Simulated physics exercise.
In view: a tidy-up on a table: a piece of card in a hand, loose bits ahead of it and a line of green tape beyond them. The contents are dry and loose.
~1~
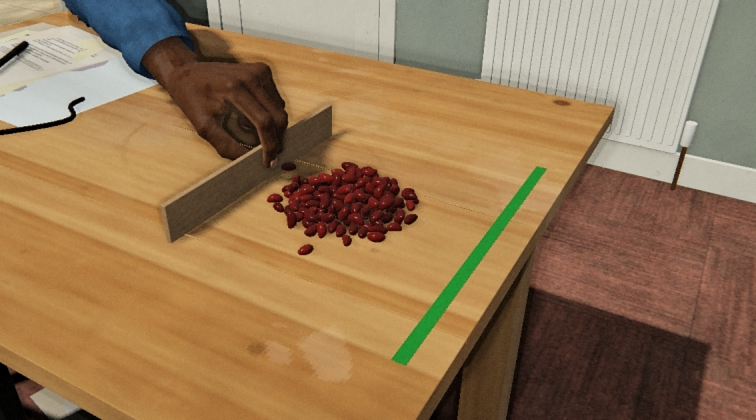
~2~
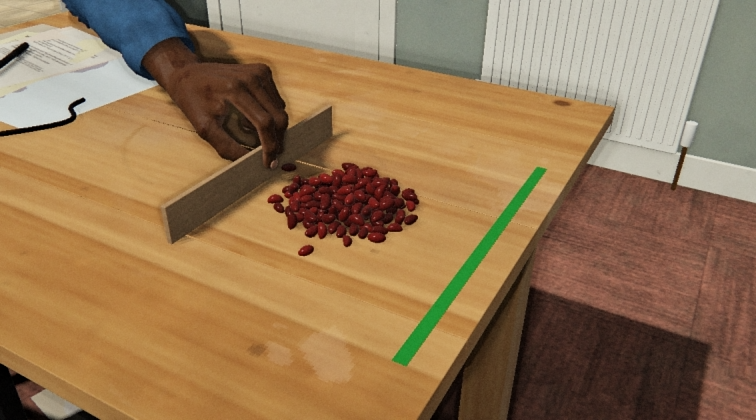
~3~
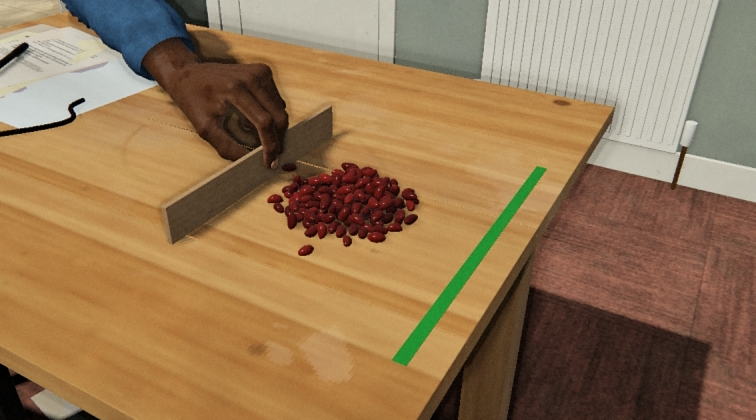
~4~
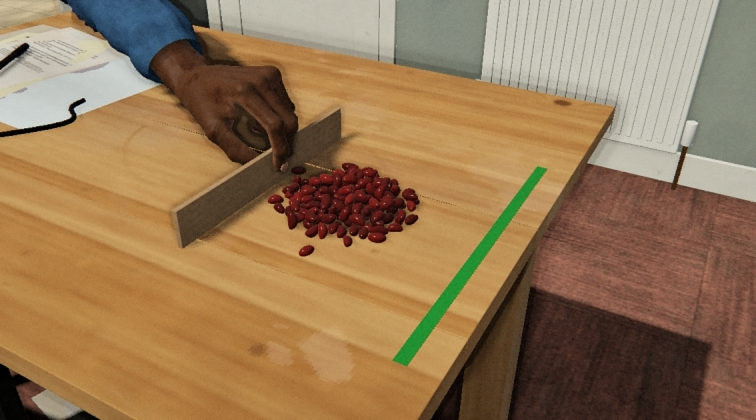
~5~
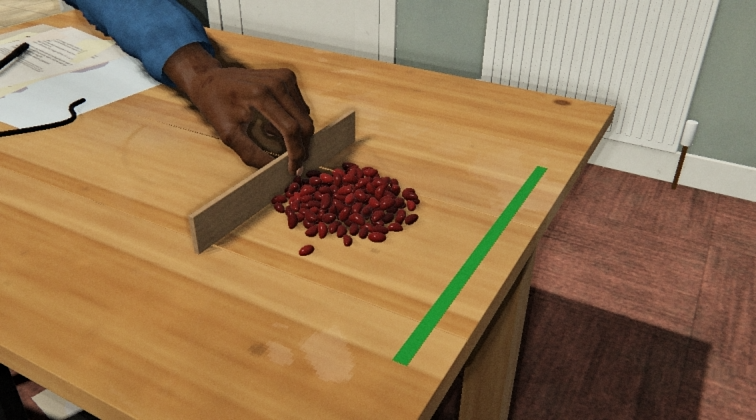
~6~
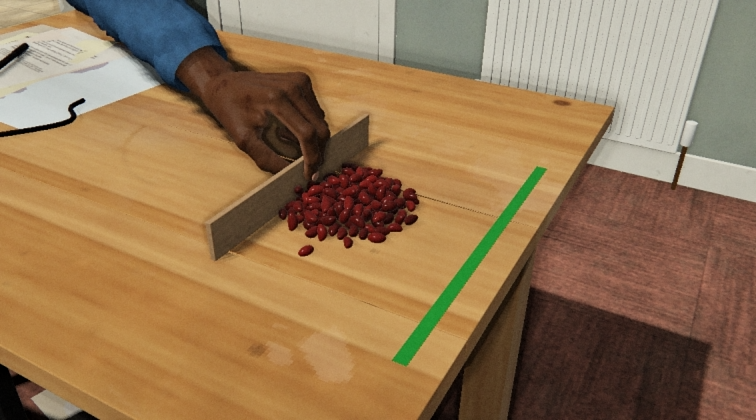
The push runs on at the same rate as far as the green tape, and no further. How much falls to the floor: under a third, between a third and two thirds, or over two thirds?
Lost: More than two thirds of the heap.
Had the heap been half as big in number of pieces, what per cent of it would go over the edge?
About 60 per cent.
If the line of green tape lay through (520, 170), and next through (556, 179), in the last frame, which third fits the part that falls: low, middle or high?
The first try: Between a third and two thirds. The second: More than two thirds.
Soon after the last picture, piece of card still moving, near (393, 186); heap all on the table, its front near (487, 254).
A little later, piece of card stopped at the green tape; heap about two thirds over the edge.
Later still, piece of card stopped at the green tape; heap most over the edge.
At rest, piece of card stopped at the green tape; heap most over the edge.
